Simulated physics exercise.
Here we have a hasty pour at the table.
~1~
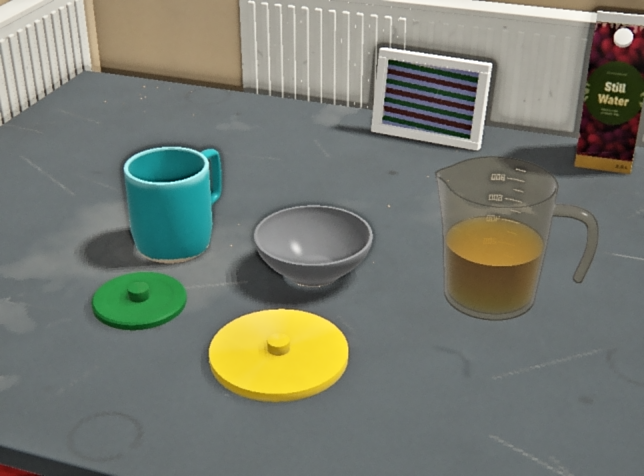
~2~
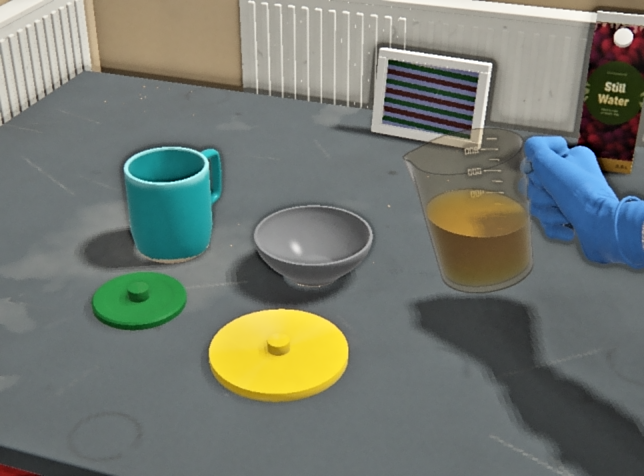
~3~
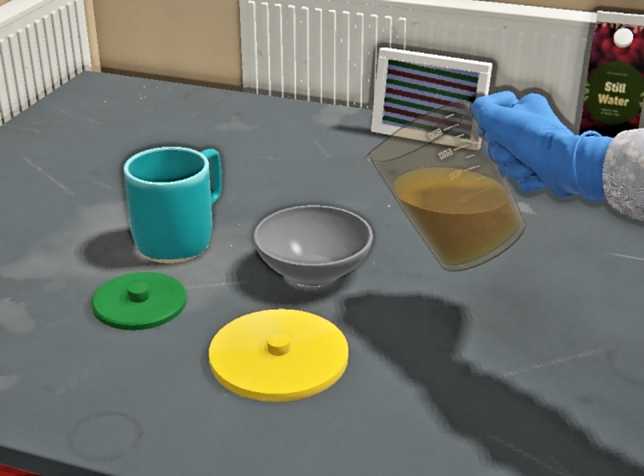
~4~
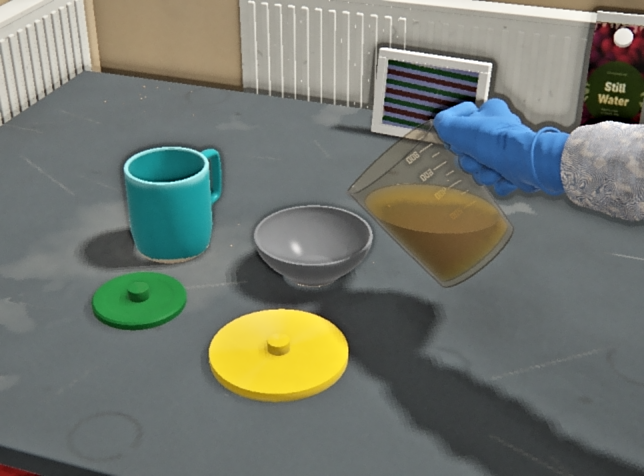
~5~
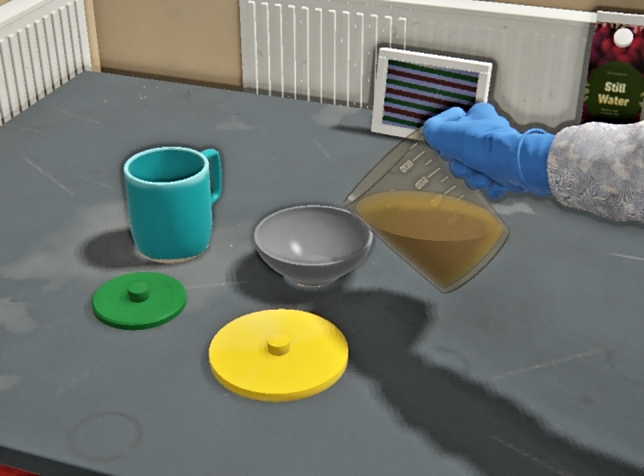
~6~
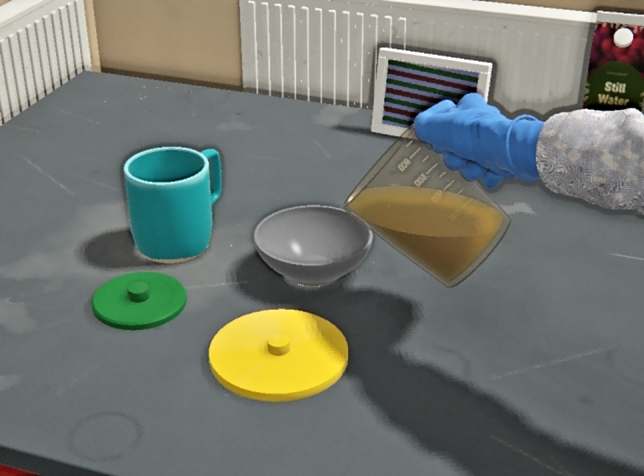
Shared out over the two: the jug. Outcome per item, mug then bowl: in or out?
Mug in, bowl in.
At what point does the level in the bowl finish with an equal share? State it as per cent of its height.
The level sits near 75 per cent of the height.
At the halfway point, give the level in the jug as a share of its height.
Some 25 per cent, I reckon.
Next, the apple juice goes into the bowl.
After that, the apple juice goes into the mug.
Finally, the bowl has its share inside; the mug has its share inside.
